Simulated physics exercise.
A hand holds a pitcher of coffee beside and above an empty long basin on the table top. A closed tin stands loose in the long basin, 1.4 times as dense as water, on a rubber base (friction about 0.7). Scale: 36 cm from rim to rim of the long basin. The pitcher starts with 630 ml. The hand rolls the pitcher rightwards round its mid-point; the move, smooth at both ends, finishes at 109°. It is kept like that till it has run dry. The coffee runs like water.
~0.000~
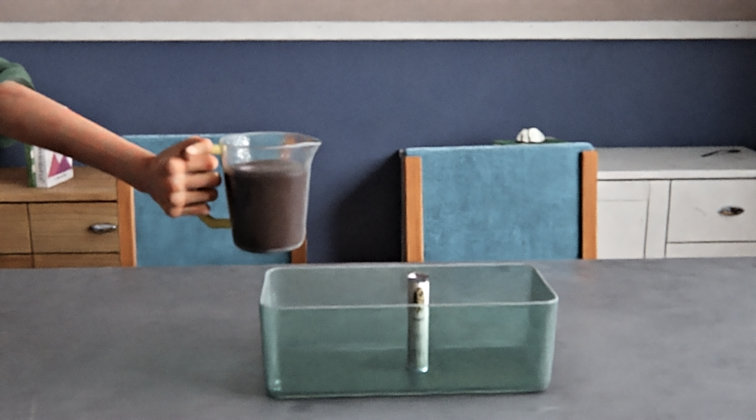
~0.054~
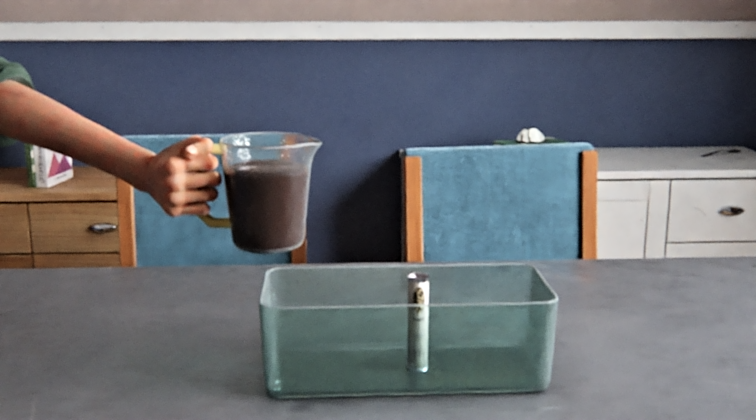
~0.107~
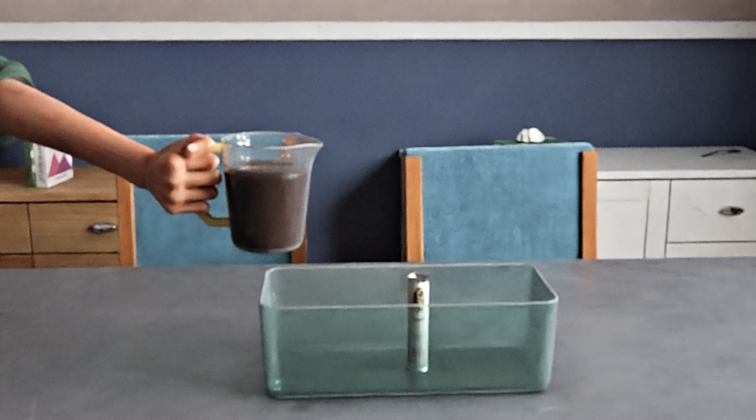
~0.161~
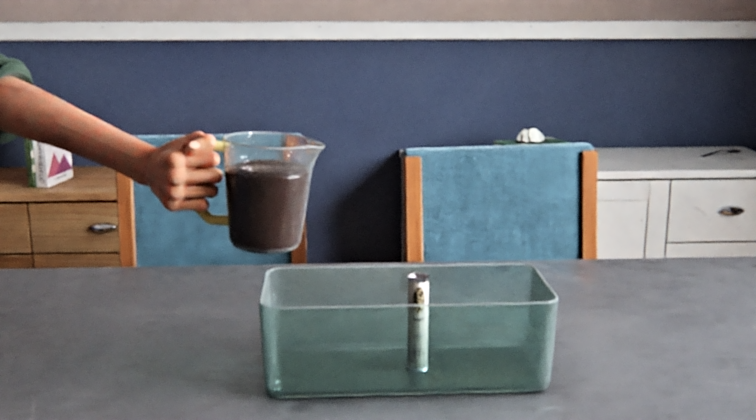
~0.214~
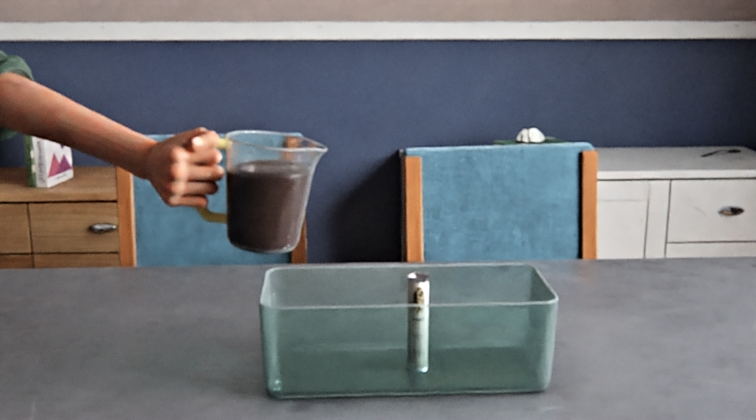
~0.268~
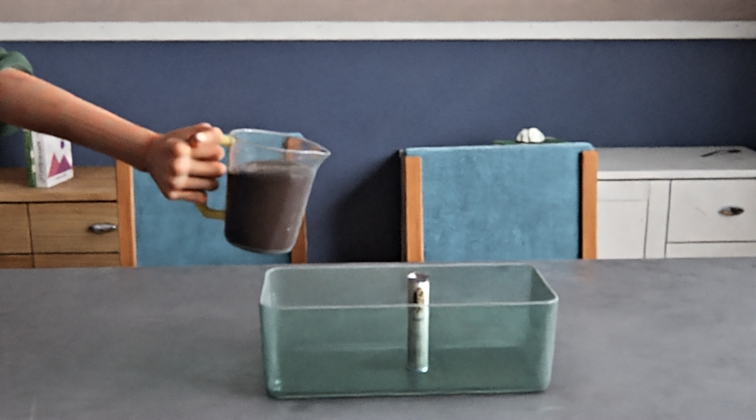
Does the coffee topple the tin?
The tin keeps standing.
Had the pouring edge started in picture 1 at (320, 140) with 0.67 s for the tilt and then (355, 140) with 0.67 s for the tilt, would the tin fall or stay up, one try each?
First it stays up; then it falls.
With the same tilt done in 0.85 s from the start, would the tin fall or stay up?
Then it remains upright.
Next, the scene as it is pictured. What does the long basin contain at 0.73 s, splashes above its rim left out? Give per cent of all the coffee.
Near 2 in a hundred.
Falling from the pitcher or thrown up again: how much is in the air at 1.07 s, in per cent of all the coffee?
Near 16 in a hundred.
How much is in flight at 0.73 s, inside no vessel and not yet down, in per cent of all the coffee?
Near 10 in a hundred.
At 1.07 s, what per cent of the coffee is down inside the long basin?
Near 56 in a hundred.
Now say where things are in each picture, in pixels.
It leans 0°; its right rim is at (321, 141); the coffee meets the walls at (226, 167) and (307, 166); the long basin's rim runs from (264, 288) to (545, 283); the tin's top is at (418, 281), in the first picture.
It leans 0°; its right rim is at (322, 141); the coffee meets the walls at (226, 166) and (308, 166), in the second picture.
It leans 2°; its right rim is at (323, 143); the coffee meets the walls at (227, 166) and (309, 166), in the third picture.
It leans 4°; its right rim is at (325, 145); the coffee meets the walls at (228, 167) and (309, 167), in the fourth picture.
It leans 7°; its right rim is at (327, 148); the coffee meets the walls at (229, 167) and (311, 167), in the fifth picture.
It leans 11°; its right rim is at (330, 152); the coffee meets the walls at (231, 168) and (313, 167), in the sixth picture.
Then, 0.73 s in, the tilt is 64° and 88 per cent is still to pour; the tin stands where it began.
Then, 1.07 s in, the tilt is 100° and 28 per cent is still to pour; the tin stands where it began.
Then, 1.42 s in, the tilt is 109° and 0 per cent is still to pour; the tin stands where it began.
Then, 1.81 s in, the tilt is 109° and 0 per cent is still to pour; the tin stands where it began.
Finally, the tin stands where it began.
